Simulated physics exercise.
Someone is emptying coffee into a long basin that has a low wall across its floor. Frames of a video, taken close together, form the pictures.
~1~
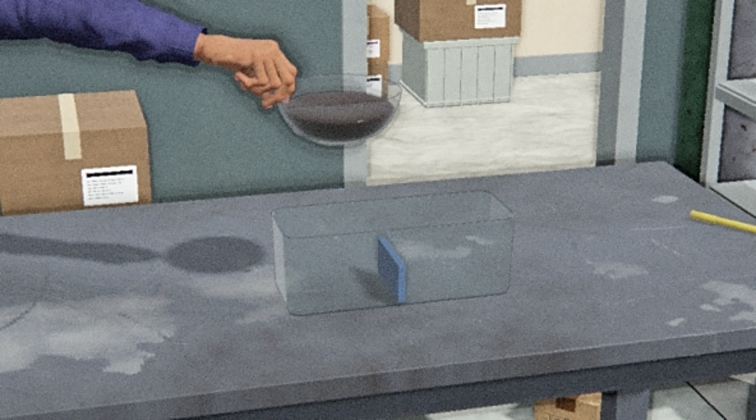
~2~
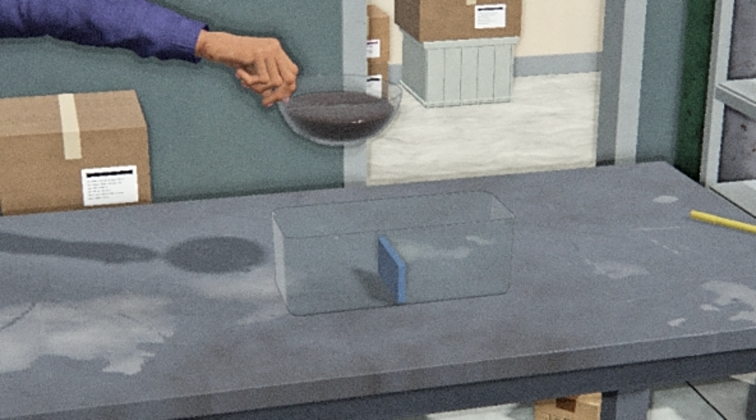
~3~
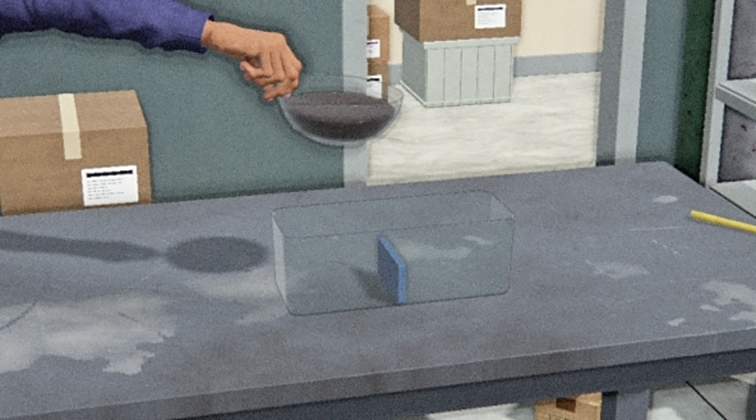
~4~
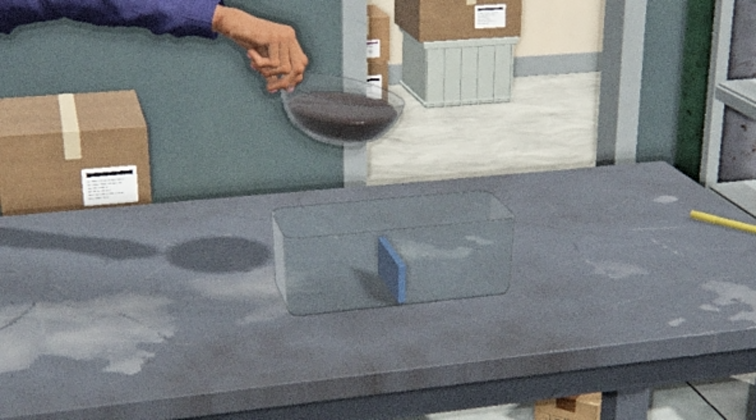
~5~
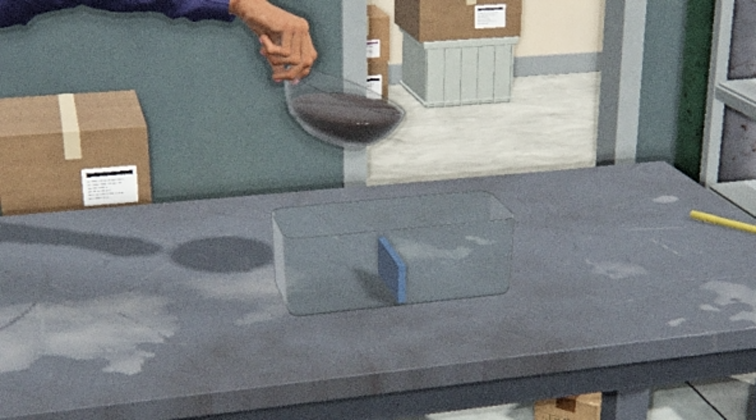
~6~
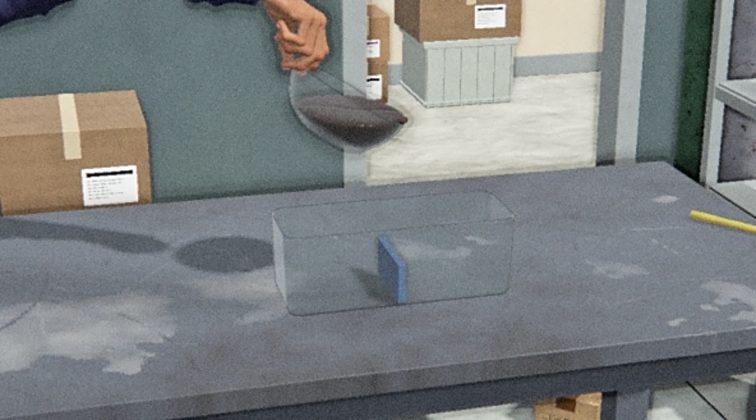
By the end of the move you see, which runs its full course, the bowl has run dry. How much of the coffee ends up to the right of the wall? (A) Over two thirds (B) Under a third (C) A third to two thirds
A, over two thirds.
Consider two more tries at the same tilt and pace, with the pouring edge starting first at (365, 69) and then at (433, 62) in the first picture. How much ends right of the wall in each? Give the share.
You'd get 60 percent from the first and 85 percent from the second.
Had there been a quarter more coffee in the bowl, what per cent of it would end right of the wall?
I'd reckon close to 75 %.
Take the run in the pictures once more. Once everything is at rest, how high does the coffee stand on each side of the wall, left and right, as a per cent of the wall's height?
The left comes to 10 % and the right to 50 %.
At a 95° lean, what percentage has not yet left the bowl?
5 per cent, approximately.
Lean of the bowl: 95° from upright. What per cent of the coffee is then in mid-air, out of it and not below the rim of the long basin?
Around 40 in a hundred.
A moment on, the bowl is tipped on its side and 7 per cent is still to pour, 0 is left of the wall and 53 right of it.
Next, the bowl is tipped right over and 0 per cent is still to pour, 12 is left of the wall and 80 right of it.
Then the bowl is tipped right over and 0 per cent is still to pour, 15 is left of the wall and 82 right of it.
Later the bowl is tipped right over and 0 per cent is still to pour, 15 is left of the wall and 82 right of it.
At rest 15 per cent lies left of the wall, 82 right of it and 3 outside.
